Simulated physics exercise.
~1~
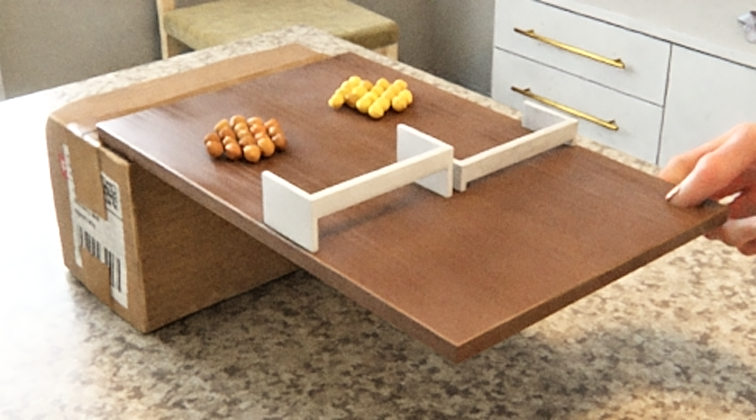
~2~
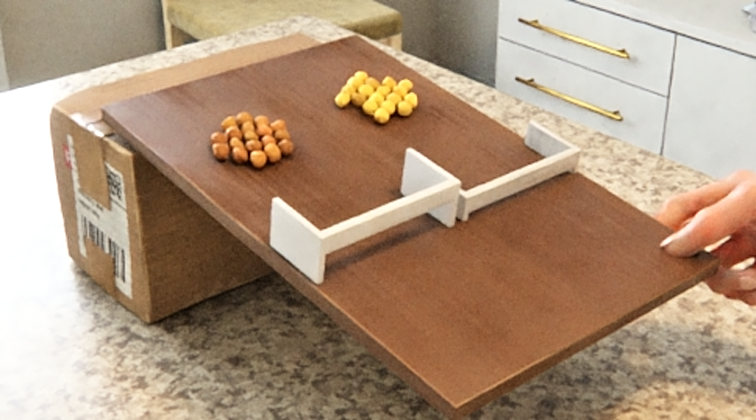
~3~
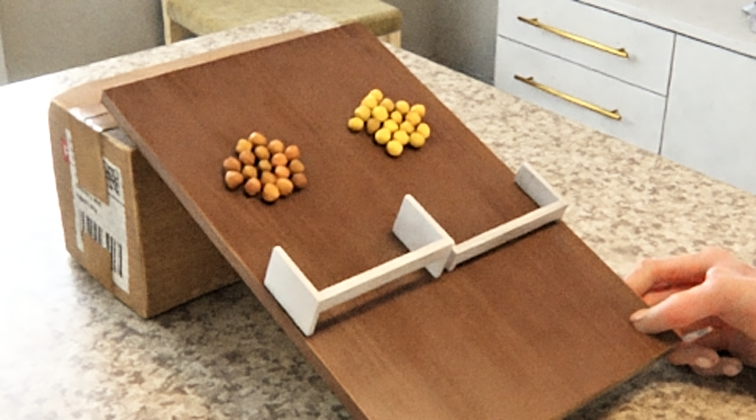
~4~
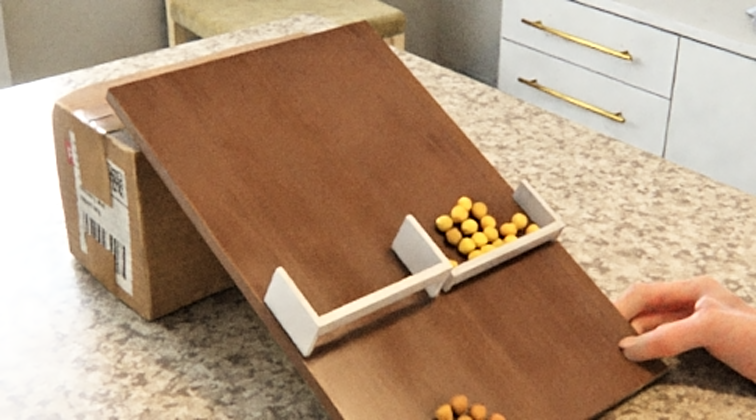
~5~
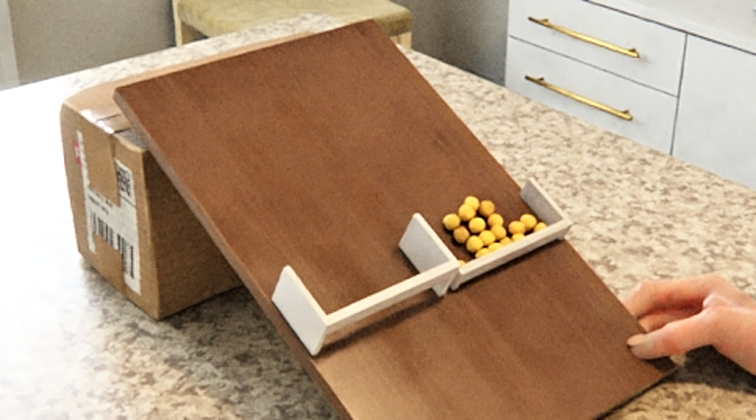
A hand lowered its end of a brown board propped on a cardboard box, and the piles of orange and yellow balls slid down; the orange ones slipped past their white bar and out of view, while the yellow ones stayed gathered behind theirs.
